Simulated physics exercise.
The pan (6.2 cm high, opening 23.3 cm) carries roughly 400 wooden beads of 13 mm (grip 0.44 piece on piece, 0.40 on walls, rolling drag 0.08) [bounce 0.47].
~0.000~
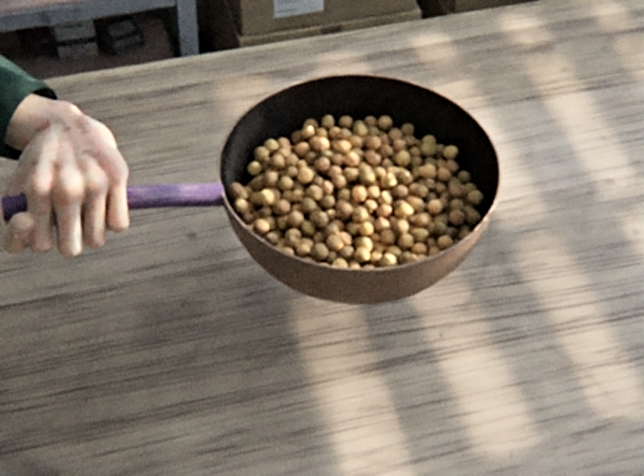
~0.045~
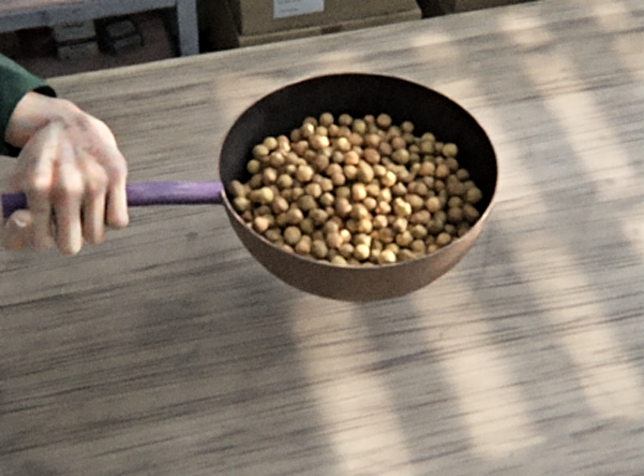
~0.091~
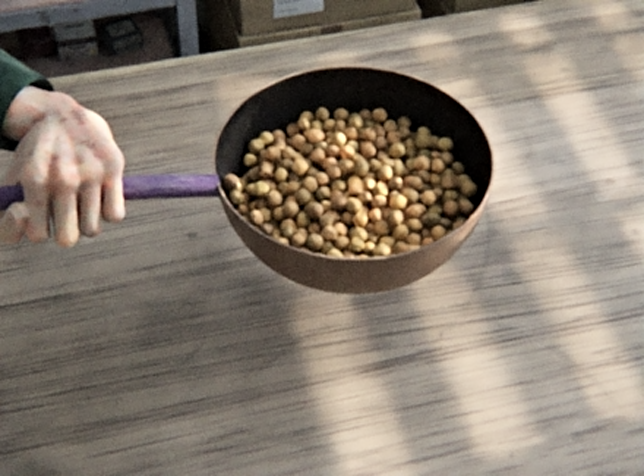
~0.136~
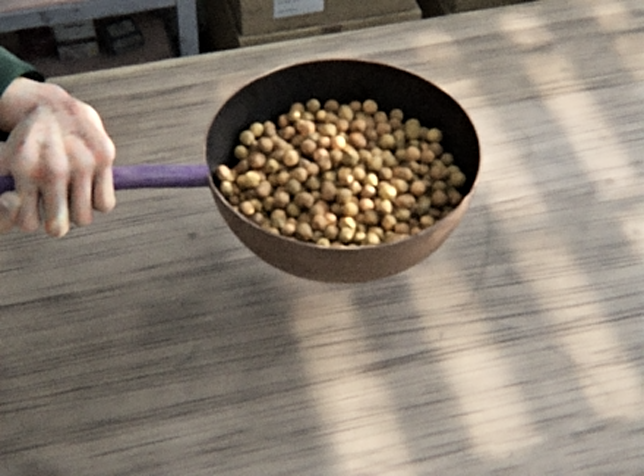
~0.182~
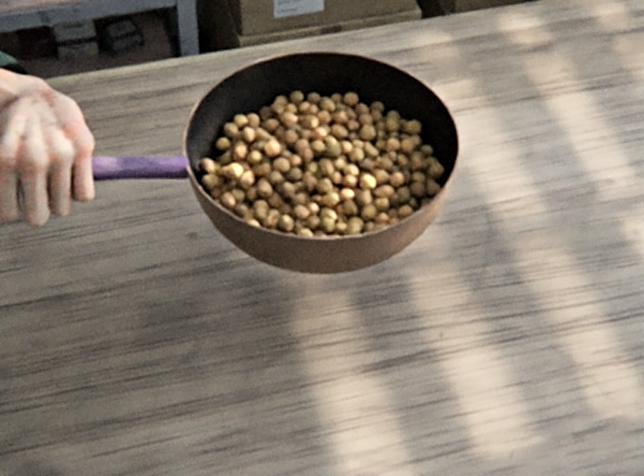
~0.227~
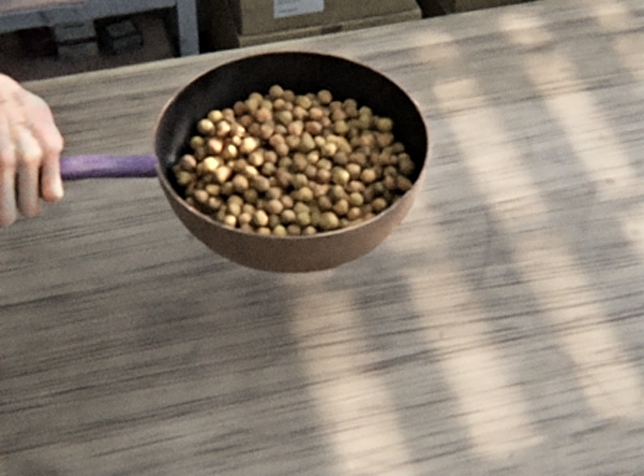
A wood-grained tabletop crossed by slanting bands of sunlight is seen from above at an angle, with cardboard boxes and a dark shelf along the far edge. At left, a hand in a dark green sleeve grips the purple handle of a brown pan filled with small round tan beads. The hand moves the level pan slightly away, then draws it leftward with gathering speed, while the camera stays still.
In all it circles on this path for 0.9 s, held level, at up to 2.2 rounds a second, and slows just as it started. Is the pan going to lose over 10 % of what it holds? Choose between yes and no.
I choose no.
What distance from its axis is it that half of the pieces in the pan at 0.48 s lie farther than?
About 7.0 centimetres.
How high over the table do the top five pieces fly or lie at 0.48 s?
Estimate: Close to 17 cm.
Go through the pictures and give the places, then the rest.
The first picture shows pan at (354, 277); tilt 0 degrees; moved 0.0 cm; top of the load at (311, 126).
The second picture shows pan at (353, 274); tilt 0 degrees; moved 0.3 cm; top of the load at (310, 125).
The third picture shows pan at (349, 267); tilt 0 degrees; moved 1.2 cm; top of the load at (307, 119).
The fourth picture shows pan at (339, 256); tilt 0 degrees; moved 2.6 cm; top of the load at (298, 111).
The fifth picture shows pan at (320, 246); tilt 0 degrees; moved 4.5 cm; top of the load at (282, 103).
The sixth picture shows pan at (293, 245); tilt 0 degrees; moved 6.5 cm; top of the load at (310, 100). Its speed is now 0.64 m/s.
After 0.48 s, pan 100 %; middle of the pieces not yet landed near (299, 253).
After 0.68 s, pan 100 %; middle of the pieces not yet landed near (342, 175).
After 0.88 s, pan 95 %; middle of the pieces not yet landed near (244, 191).
After 1.06 s, pan 95 %; middle of the pieces not yet landed near (235, 213).
By 1.5 s all is still; pan 95 %.
